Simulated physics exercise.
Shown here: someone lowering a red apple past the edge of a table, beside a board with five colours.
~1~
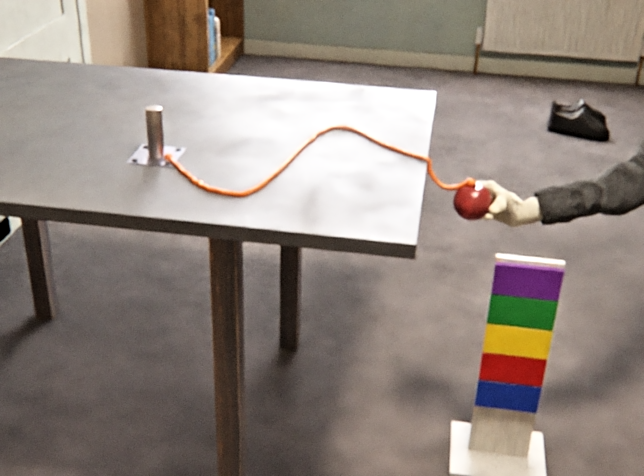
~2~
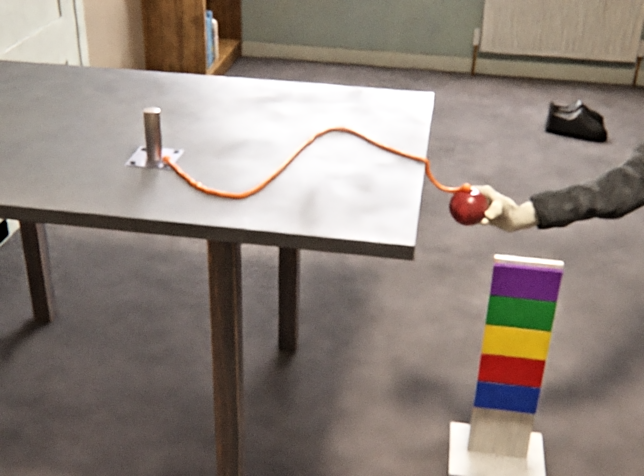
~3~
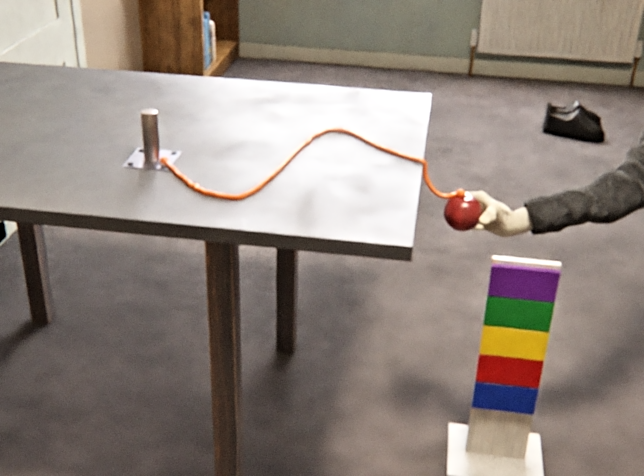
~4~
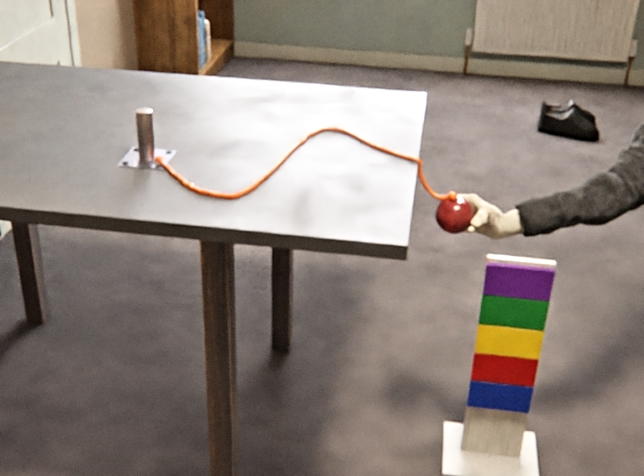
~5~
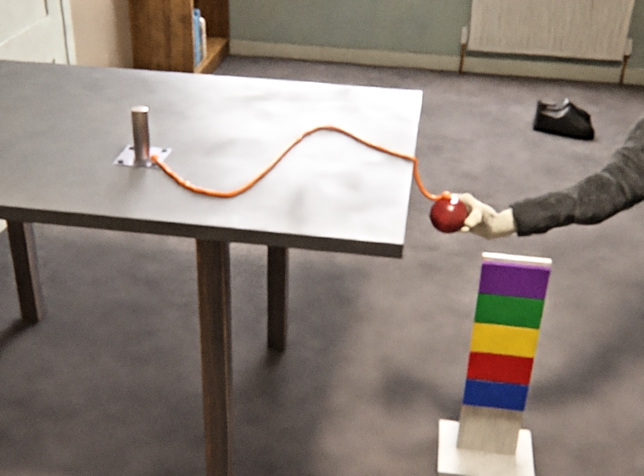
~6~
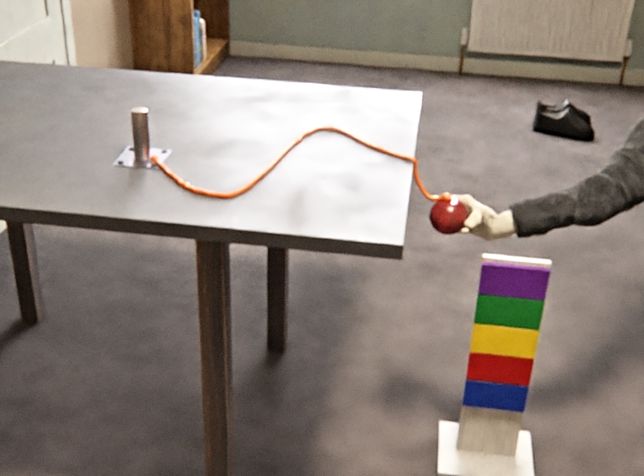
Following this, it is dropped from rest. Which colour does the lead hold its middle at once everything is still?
The lead holds its middle at blue.
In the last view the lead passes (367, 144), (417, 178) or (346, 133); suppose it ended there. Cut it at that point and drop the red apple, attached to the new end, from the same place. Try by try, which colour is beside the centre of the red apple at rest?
Green; red; purple.
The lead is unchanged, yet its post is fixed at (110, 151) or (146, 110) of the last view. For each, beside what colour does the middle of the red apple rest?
Try one - red; try two - red.
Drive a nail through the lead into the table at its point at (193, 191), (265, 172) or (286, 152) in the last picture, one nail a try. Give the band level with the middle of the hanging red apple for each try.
Red, then yellow, then green.
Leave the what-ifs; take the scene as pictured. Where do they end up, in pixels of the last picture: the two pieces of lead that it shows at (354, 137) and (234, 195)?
To (403, 281) for the first and to (286, 168) for the second.
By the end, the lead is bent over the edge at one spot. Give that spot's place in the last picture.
The point sits close to (291, 146).
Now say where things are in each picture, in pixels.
Red apple (472, 202); purple (527, 283); green (522, 313); yellow (517, 342); red (512, 370); blue (508, 397), in the first frame.
Red apple (468, 207); lead through (187, 177) (250, 193) (291, 158) (332, 129) (394, 151), in the second frame.
Red apple (463, 213), in the third frame.
Red apple (454, 215); lead through (179, 177) (243, 193) (284, 158) (325, 129) (387, 151), in the fourth frame.
Red apple (449, 215), in the fifth frame.
Red apple (449, 216); lead through (175, 177) (238, 192) (280, 158) (321, 128) (383, 150), in the sixth frame.
Soon after, apple near (424, 354); level with red.
After that, apple near (367, 414); level with blue.
And then, apple near (403, 403); level with blue.
In the end, apple near (387, 409); level with blue. Its centre hangs level with the blue band.
